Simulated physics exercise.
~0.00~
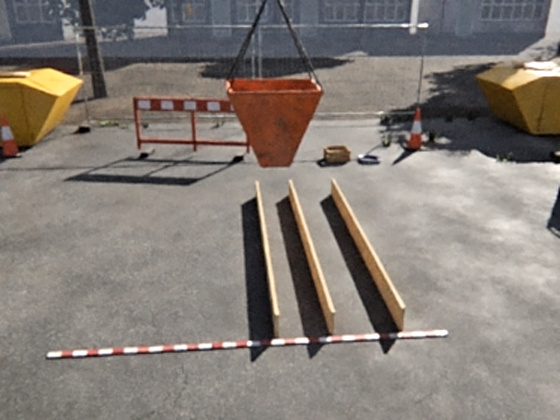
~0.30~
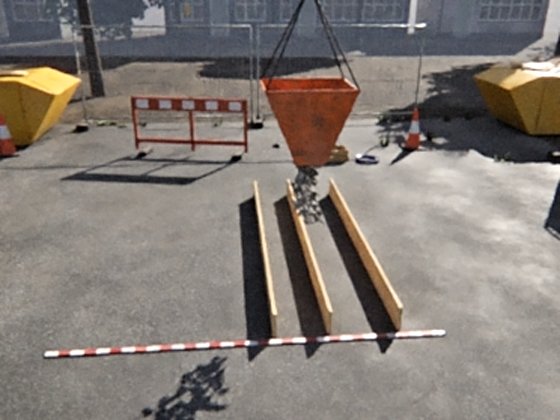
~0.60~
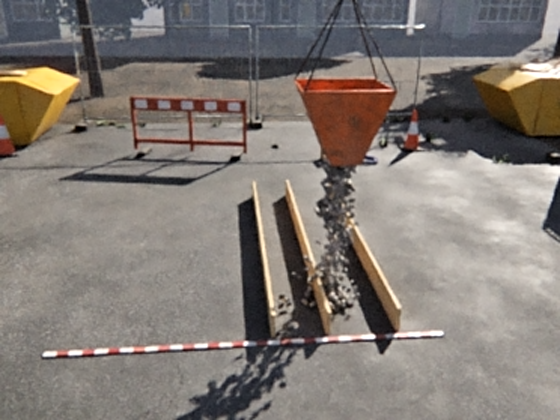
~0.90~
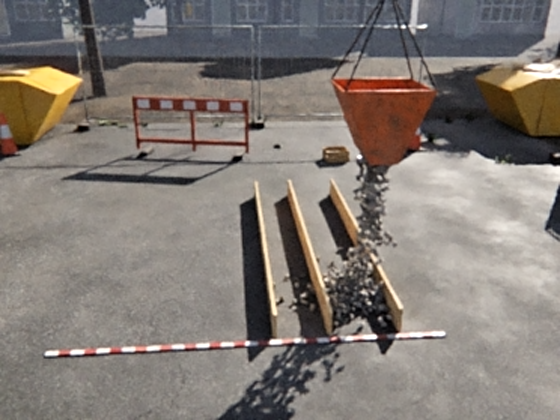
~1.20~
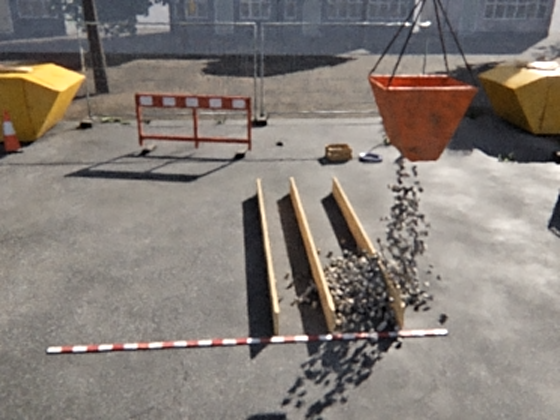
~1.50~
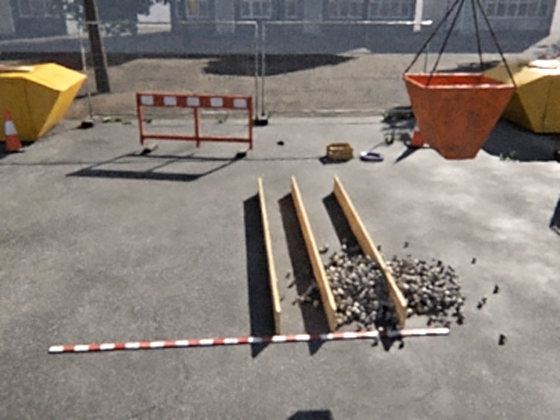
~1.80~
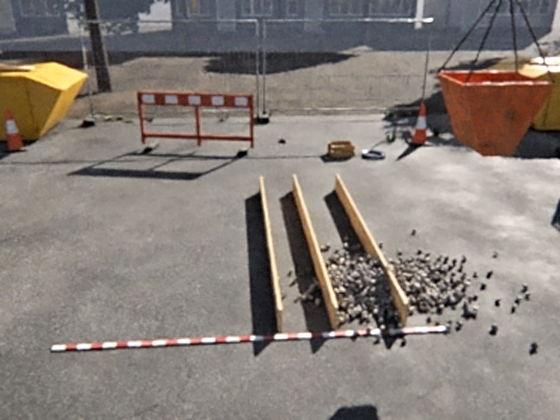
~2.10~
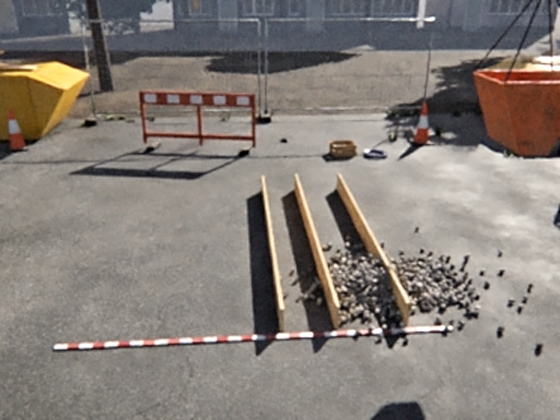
An orange hopper hangs from cables over a sunlit grey yard, seen from above, with yellow skips at both sides, a red-and-white barrier at left and fencing behind. Three upright wooden planks stand on the ground, near a striped red-and-white staff. The hopper travels right and begins spilling grey stones from its bottom. They pour mostly between the middle and right planks, then over and beyond the right one as it moves on. Emptied, the hopper carries on toward the right edge, leaving a heap in the right bay and many stones scattered outside it, the left bay looking nearly bare.
